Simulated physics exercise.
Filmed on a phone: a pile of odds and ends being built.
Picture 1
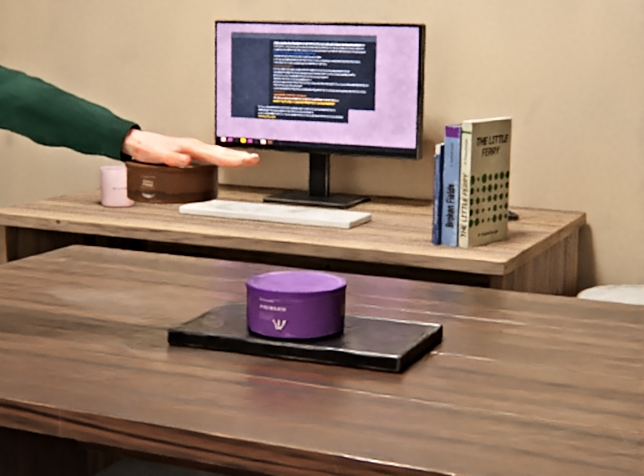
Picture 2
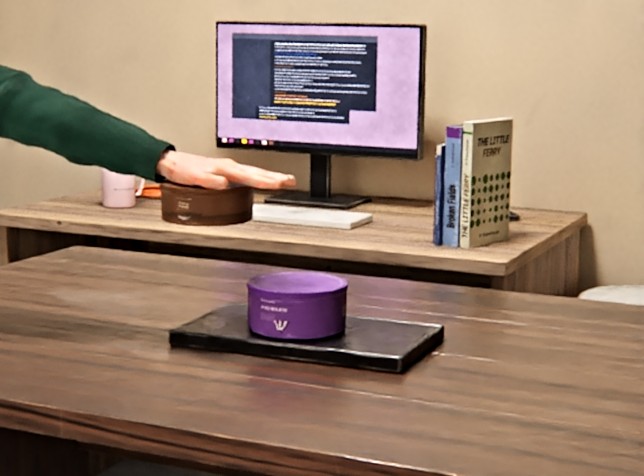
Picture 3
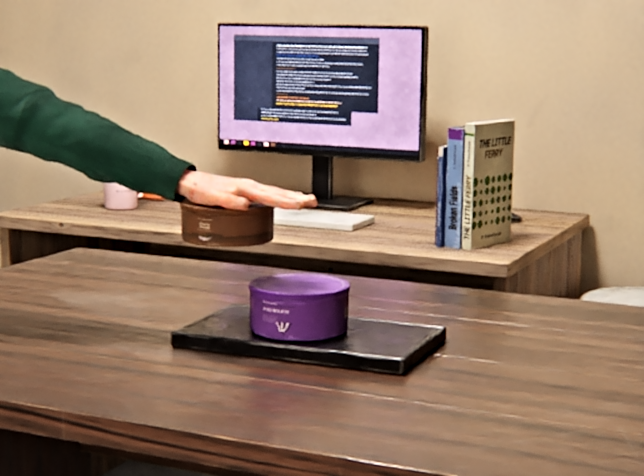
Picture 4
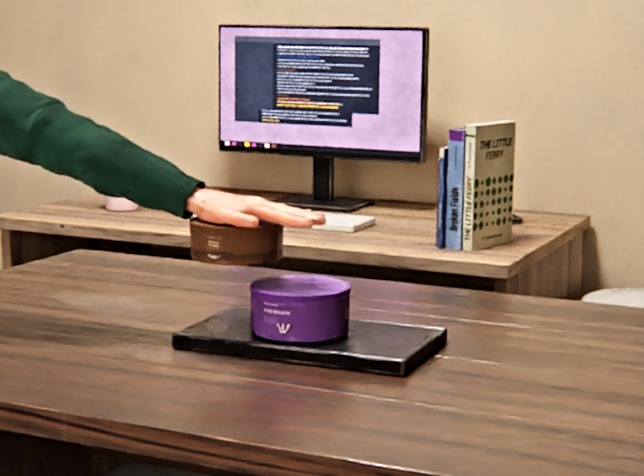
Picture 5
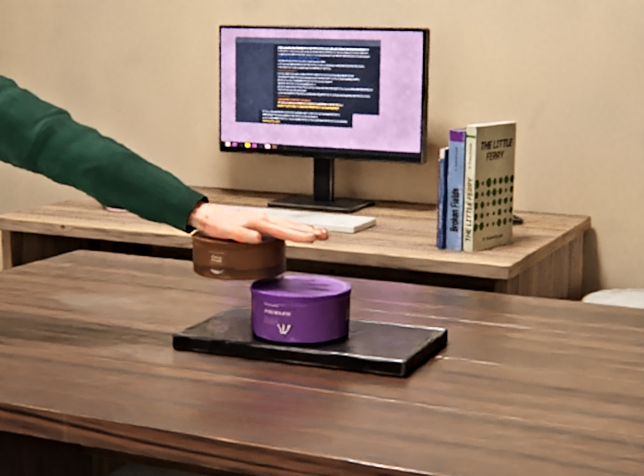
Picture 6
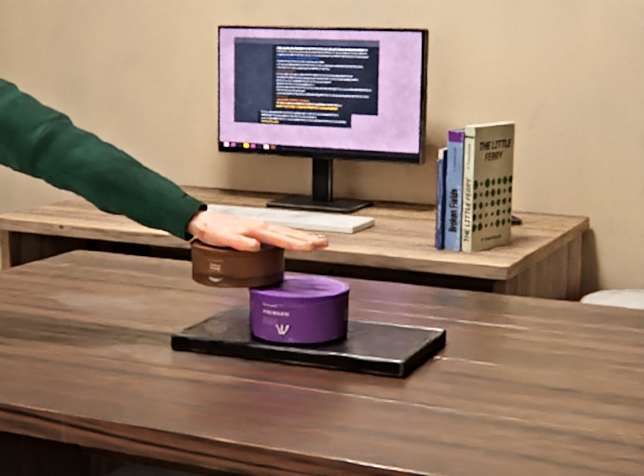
At a wooden table, a hand lowers a brown tub onto a purple tub's left side.
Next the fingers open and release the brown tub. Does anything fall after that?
The pile gives way.
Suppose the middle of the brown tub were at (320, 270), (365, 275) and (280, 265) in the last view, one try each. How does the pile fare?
First, it stays up; second, it gives way; third, it stays up.
Then, 0.20 s on from there, brown tub turned 25° from how it was put near (232, 271).
Then, 0.50 s on from there, brown tub turned 47° from how it was put near (234, 278).
Then, 1.50 s on from there, brown tub resting near (235, 280).
Then, 2.40 s on from there, brown tub turned 48° from how it was put near (236, 278).
In the end, toppled in the pile, brown tub; the other 2 unmoved. At the end, from the last picture's camera, brown tub near (236, 277). The pile loses its balance.
